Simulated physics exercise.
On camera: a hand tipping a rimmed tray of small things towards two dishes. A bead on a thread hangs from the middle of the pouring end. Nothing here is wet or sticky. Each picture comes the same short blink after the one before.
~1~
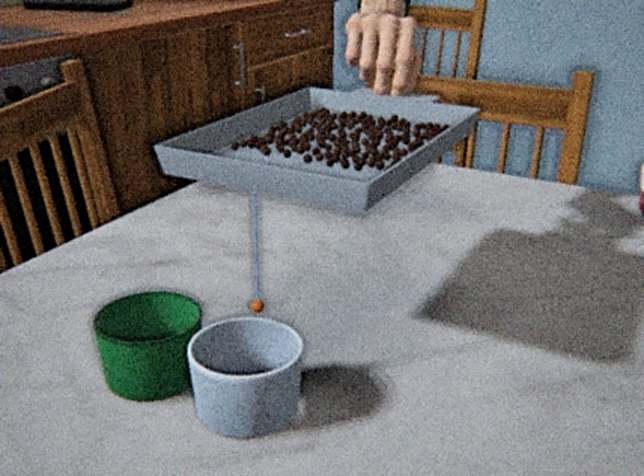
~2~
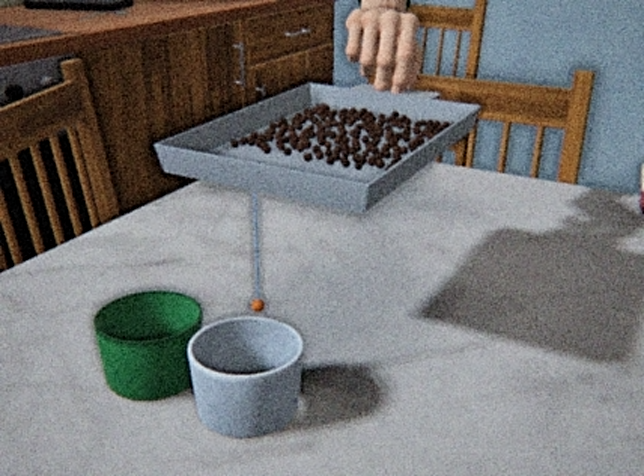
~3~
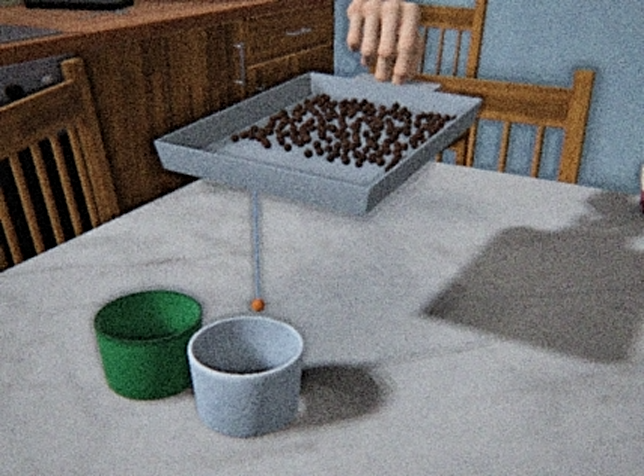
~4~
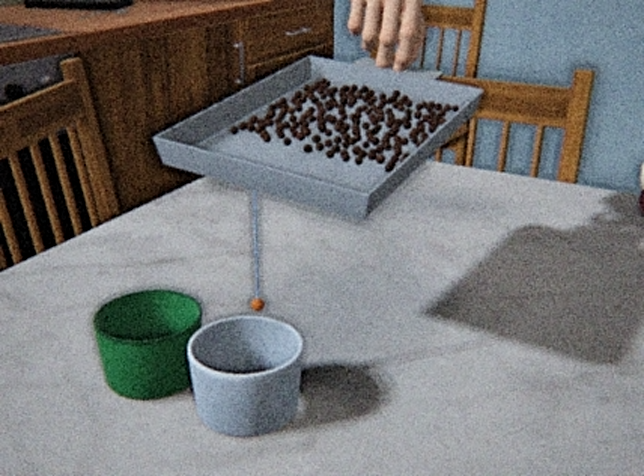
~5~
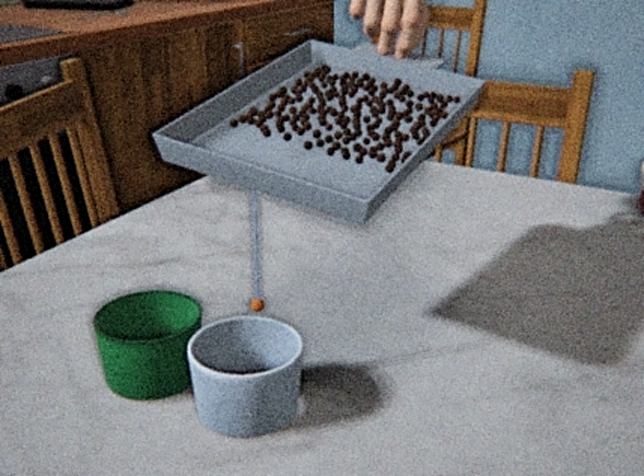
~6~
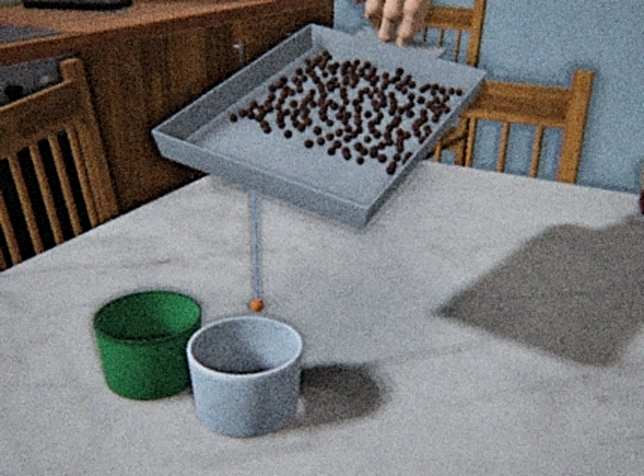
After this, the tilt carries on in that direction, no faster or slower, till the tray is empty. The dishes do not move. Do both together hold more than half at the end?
Caught overall: Only the smaller part.
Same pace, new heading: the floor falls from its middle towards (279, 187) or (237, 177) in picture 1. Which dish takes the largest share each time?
The first try: Right. The second: Left.
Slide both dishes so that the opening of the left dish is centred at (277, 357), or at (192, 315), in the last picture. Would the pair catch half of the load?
The first try: Less than half. The second: Not half.
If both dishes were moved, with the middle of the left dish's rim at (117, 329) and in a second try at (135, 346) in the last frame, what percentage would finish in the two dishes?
Roughly 0 per cent, and 0 per cent.
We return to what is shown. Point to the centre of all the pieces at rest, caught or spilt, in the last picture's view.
Near (361, 444).
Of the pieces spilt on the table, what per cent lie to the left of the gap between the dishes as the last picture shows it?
It comes to 10 per cent or so.
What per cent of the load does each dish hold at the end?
For the left dish some 0 %, for the right dish some 0 %.
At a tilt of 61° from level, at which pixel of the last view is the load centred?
Around (353, 209).
Shortly afterwards, tray tipped steeply; all but a few on the tray; a little outside both; only a few in the air.
Next, tray tipped past a quarter turn; near a quarter on the tray; near two thirds outside both; a little in the air.
Some moments later, tray tipped past a quarter turn; only a few in the right dish; all but a few outside both.
In the end, tray tipped past a quarter turn; only a few in the right dish; none at all in the left dish; all but a few outside both.
